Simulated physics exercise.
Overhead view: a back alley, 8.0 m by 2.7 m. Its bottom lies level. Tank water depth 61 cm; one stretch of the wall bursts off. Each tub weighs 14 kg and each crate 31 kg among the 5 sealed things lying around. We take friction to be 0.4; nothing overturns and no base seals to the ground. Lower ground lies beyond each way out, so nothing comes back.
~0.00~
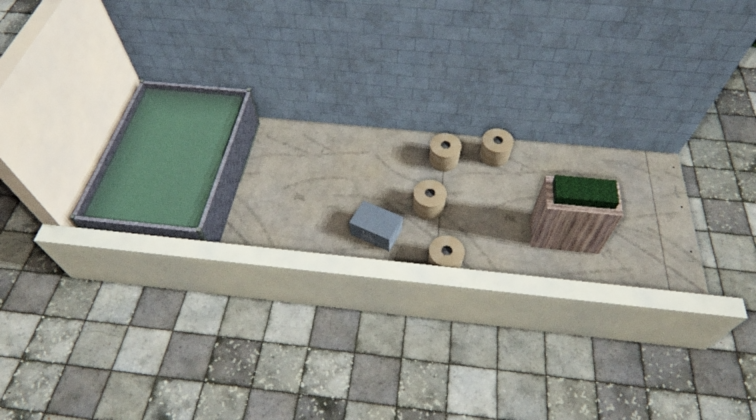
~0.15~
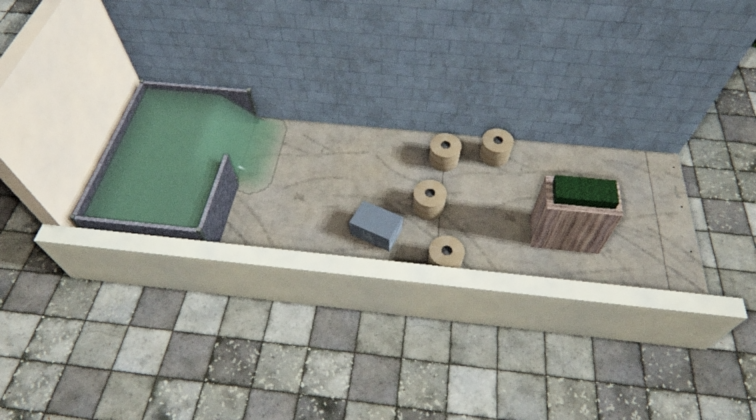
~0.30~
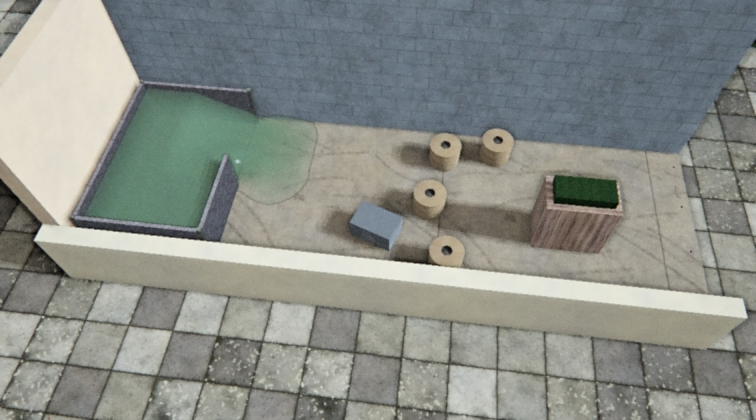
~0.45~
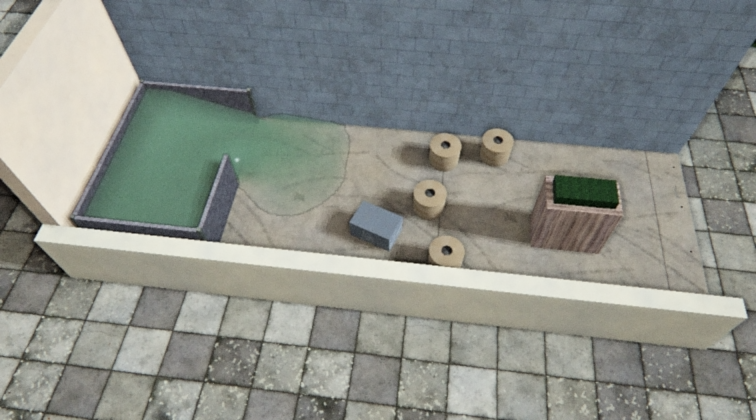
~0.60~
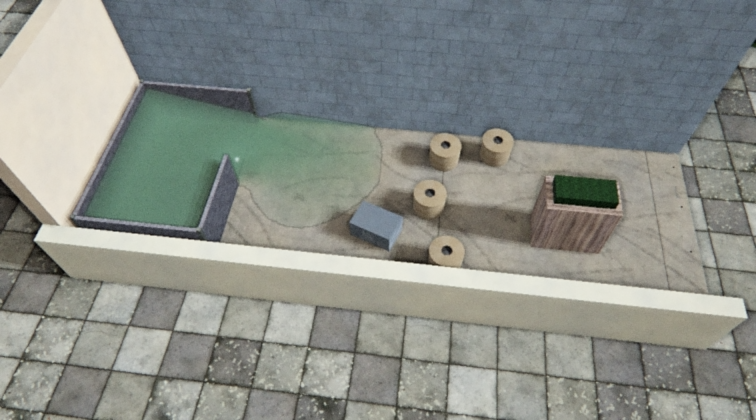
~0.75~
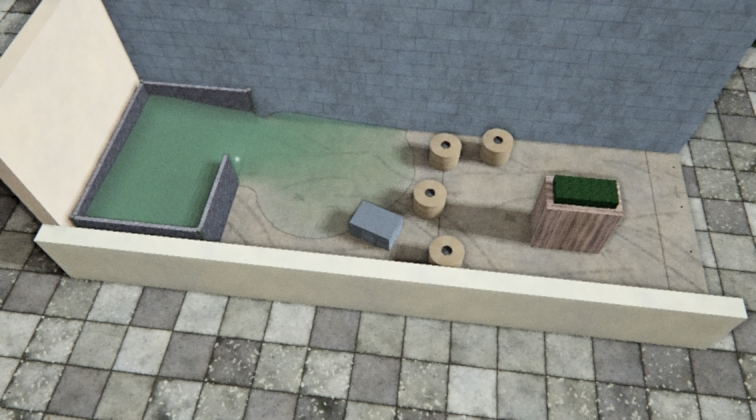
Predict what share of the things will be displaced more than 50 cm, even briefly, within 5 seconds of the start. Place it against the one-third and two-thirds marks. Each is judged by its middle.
It is from one to two thirds.
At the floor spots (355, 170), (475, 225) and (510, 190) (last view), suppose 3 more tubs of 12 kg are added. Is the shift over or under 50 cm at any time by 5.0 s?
Each in order: Surpassed / surpassed / surpassed.
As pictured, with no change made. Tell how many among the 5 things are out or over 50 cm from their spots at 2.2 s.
Answer: 3.
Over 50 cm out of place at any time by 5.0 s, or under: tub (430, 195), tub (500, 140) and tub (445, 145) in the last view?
In sequence: Beyond the mark / beyond the mark / beyond the mark.
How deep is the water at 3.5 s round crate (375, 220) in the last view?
7 cm.
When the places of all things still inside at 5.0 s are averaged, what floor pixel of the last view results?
They average out to somewhere around (497, 249).
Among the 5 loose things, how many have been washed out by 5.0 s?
Count at that moment: 2.
After 1.1 s 0 of 5 are over 50 cm from their spots; 0 afloat.
After 2.2 s 3 of 5 are over 50 cm from their spots; 2 afloat.
After 3.5 s 3 of 5 are over 50 cm from their spots; 1 afloat.
After 5.0 s 3 of 5 are over 50 cm from their spots, and 3 have been at some point; 1 afloat.
